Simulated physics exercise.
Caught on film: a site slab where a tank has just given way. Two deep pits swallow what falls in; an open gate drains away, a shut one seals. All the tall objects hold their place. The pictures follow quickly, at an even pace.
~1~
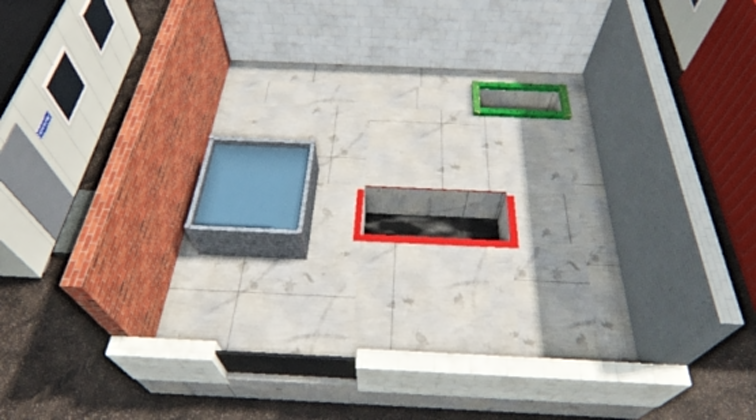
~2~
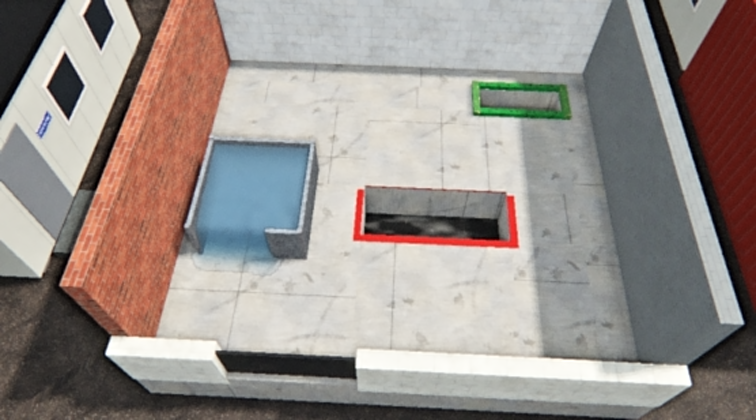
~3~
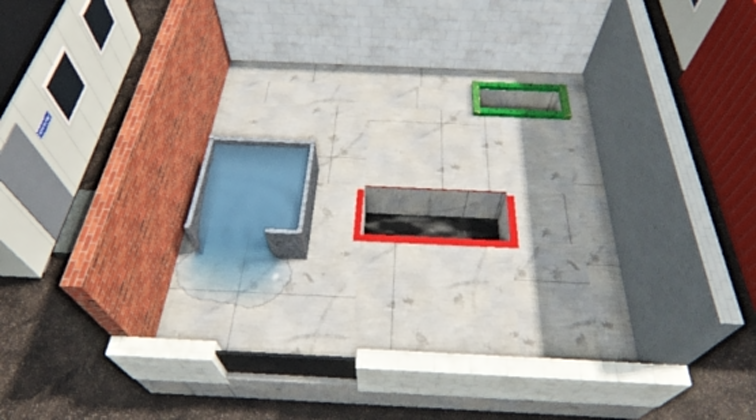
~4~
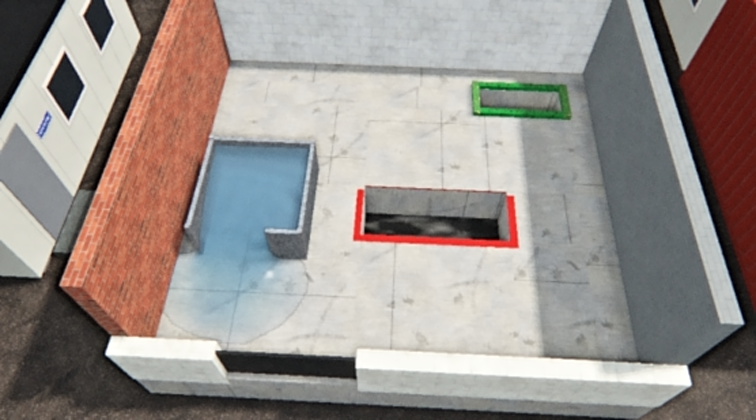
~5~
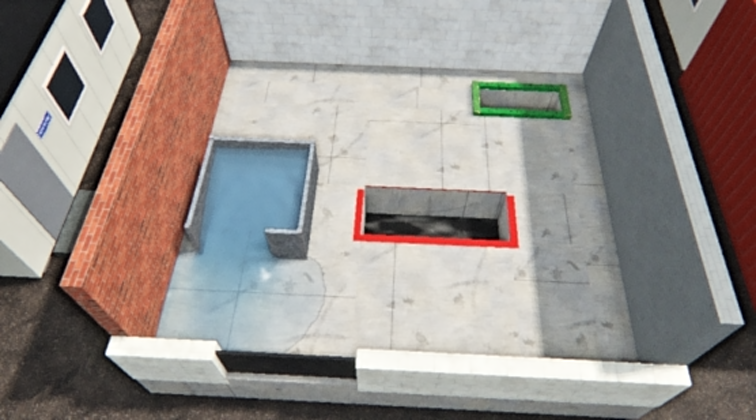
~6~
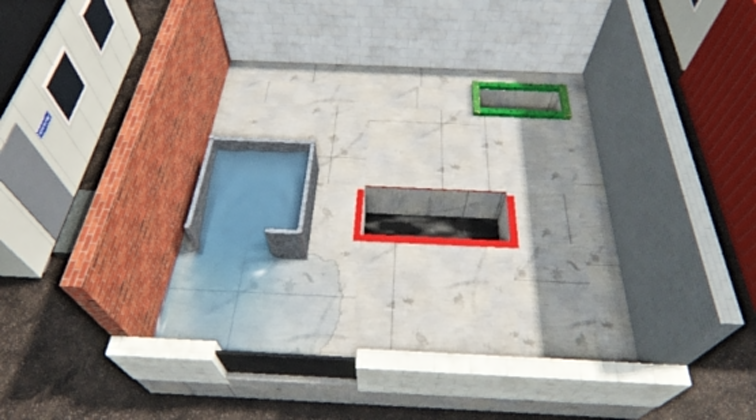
Water pours from the tank's open front and spreads across the slab toward the low front wall.
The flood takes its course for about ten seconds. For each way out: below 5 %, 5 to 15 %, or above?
The gate takes not even 5 %; the red pit takes above 15 %; the green pit takes not even 5 %.
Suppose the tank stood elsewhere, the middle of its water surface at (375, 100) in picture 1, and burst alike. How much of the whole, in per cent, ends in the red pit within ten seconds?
In per cent: Red 40.
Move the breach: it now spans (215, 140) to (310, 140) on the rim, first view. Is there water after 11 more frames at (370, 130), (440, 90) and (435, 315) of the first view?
One after the other: Awash, covered, clear.
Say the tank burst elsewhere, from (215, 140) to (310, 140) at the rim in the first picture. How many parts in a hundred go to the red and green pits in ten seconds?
Parts in a hundred: Red 25, green 4.
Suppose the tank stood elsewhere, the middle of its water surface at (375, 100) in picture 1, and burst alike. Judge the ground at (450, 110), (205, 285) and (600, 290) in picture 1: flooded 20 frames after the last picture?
In that order: Not flooded, covered, free of water.
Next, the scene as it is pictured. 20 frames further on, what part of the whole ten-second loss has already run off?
I make it 20 per cent.
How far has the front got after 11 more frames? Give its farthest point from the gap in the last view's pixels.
Around (543, 377).
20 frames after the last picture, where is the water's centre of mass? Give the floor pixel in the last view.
Near (314, 278).
A moment on, water covers 10 % of the floor; the gate 0 %, the red pit 0 %, the green pit 0 %.
Next, water covers 25 % of the floor; the gate 0 %, the red pit 0 %, the green pit 0 %.
Then, water covers 45 % of the floor; the gate 0 %, the red pit 4 %, the green pit 0 %.
Later, water covers 65 % of the floor; the gate 0 %, the red pit 10 %, the green pit 0 %.
In the end, water covers 90 % of the floor; the gate 0 %, the red pit 19 %, the green pit 0 %.
